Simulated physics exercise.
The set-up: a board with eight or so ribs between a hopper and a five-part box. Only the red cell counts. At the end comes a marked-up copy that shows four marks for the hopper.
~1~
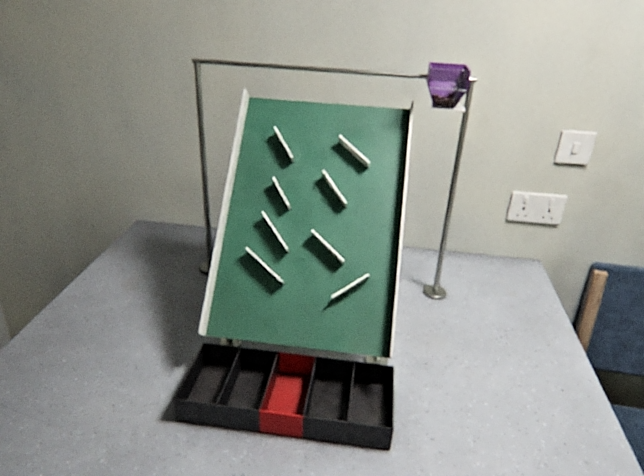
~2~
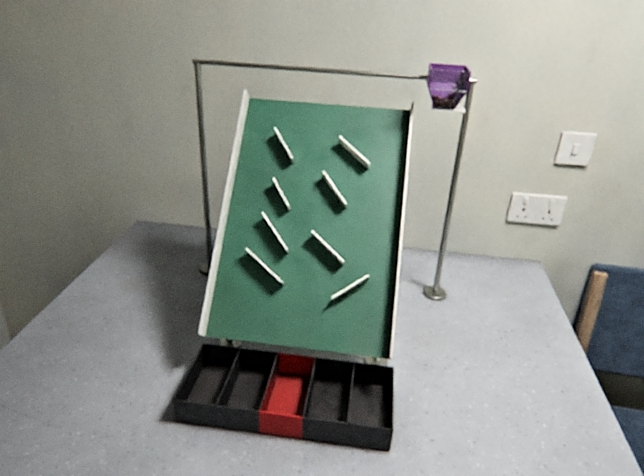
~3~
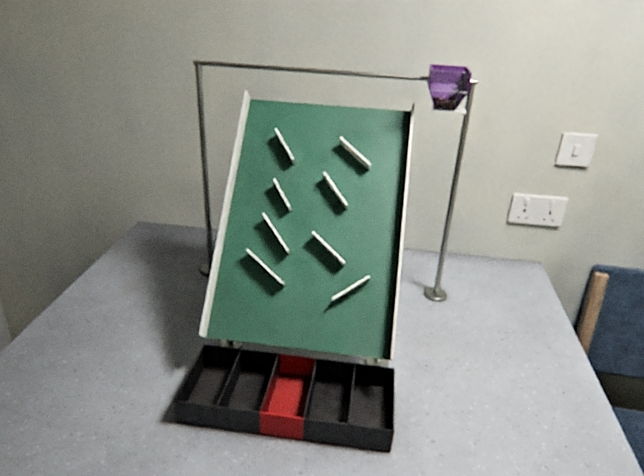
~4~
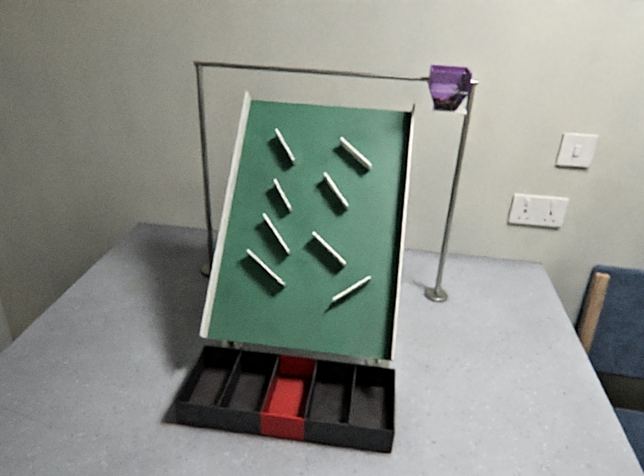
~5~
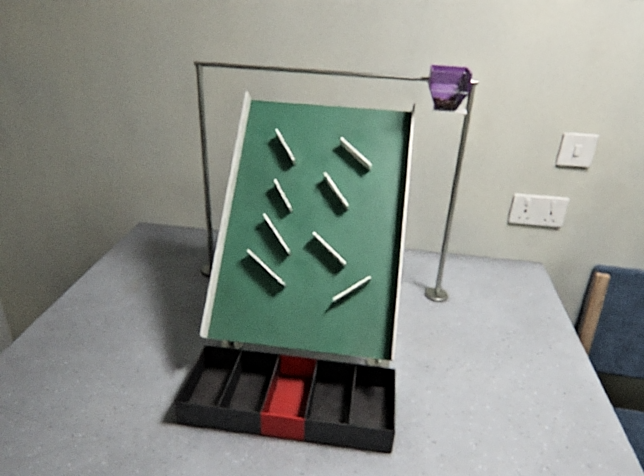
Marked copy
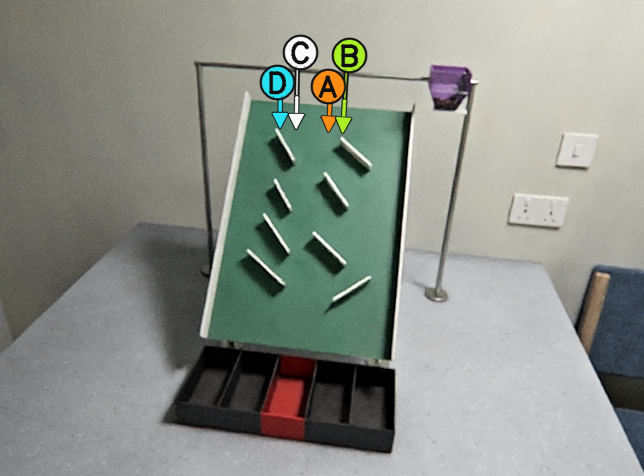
Green tilted board with white angled ribs standing motionless on a grey table, between a purple hopper and a black-and-red compartment box.
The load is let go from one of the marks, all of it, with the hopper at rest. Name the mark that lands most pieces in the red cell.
The best mark is C.
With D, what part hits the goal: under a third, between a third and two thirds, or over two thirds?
Under a third.
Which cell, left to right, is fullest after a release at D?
The first.
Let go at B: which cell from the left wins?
It is the fifth one.
On the marked copy, mark A meets the board at (328, 126); mark B meets the board at (342, 127); mark C meets the board at (296, 123); mark D meets the board at (280, 122).
With A, a small share in the red cell, close to a third in other cells, close to half outside the box.
With B, close to a quarter in the red cell, close to half in other cells, close to a third outside the box.
With C, close to a third in the red cell, close to a quarter in other cells, close to half outside the box.
With D, a small share in the red cell, close to half in other cells, close to a third outside the box.
